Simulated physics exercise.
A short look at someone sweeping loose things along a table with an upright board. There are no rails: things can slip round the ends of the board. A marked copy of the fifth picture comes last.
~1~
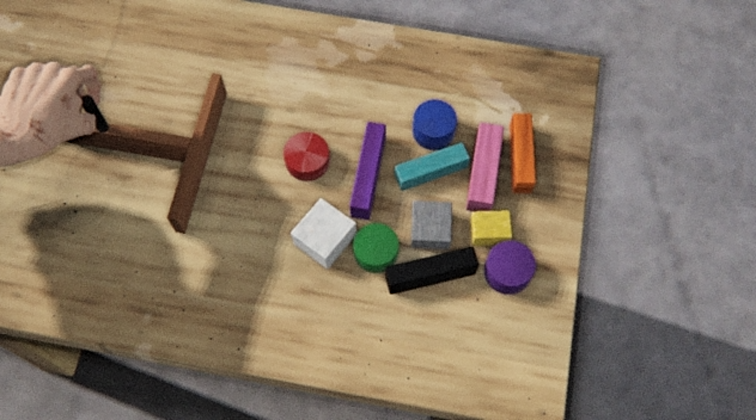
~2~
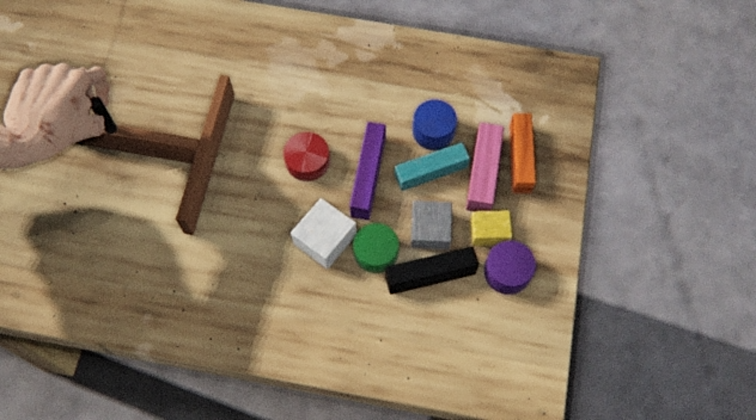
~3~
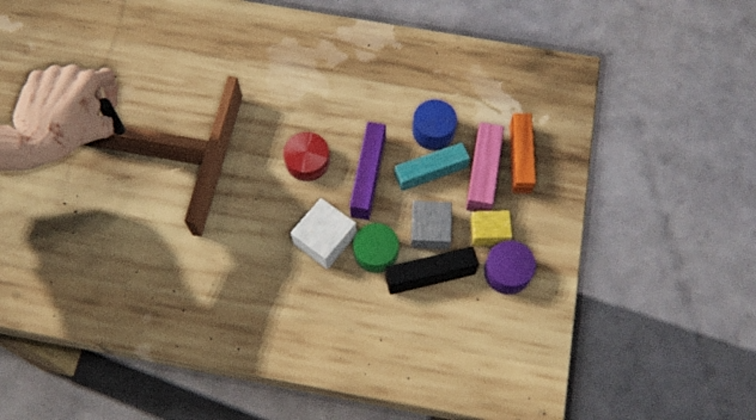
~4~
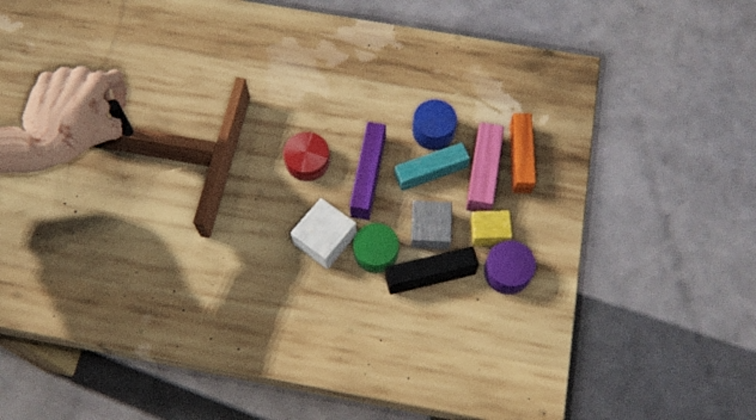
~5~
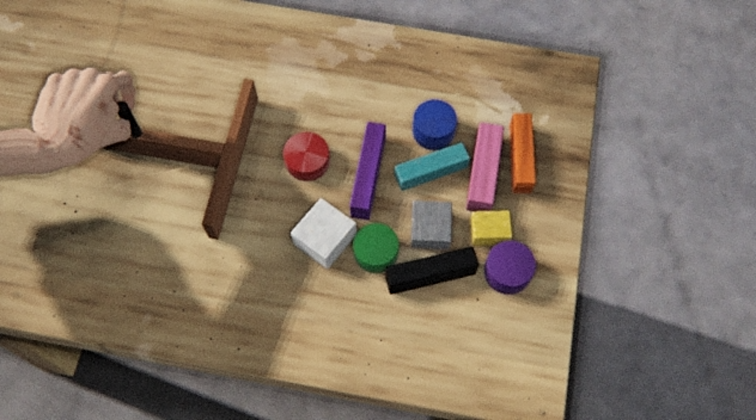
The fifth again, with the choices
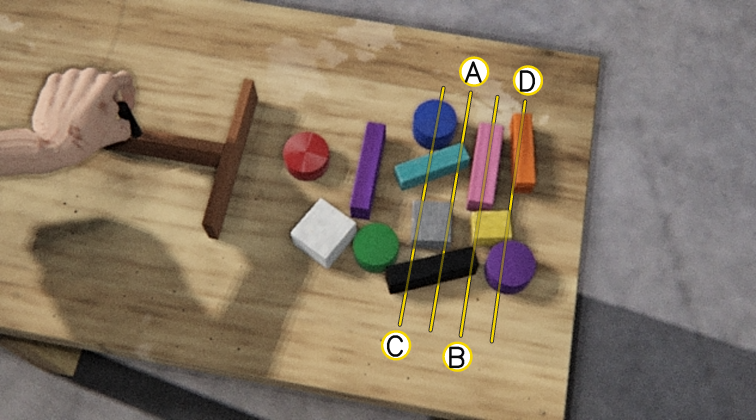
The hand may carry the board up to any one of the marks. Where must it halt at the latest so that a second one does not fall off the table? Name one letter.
Line A.
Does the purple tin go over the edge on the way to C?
No.
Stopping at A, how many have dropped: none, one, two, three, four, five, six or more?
The count is none.
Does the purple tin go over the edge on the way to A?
No.
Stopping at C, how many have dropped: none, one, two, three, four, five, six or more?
By then, none.
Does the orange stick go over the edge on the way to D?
By then, yes.
On the marked copy, A at (452, 204); B at (480, 209); C at (423, 199); D at (509, 214).
Following A. Soon after the start, board (307, 163); white block (330, 233); red tin (341, 163).
Later, board (387, 176); purple tin (516, 270); yellow block (514, 224).
In the end, board (450, 187); yellow block (583, 226); orange stick (573, 153); none fallen.
As for the rest, B drops three; C is within the limit but short; D drops five.
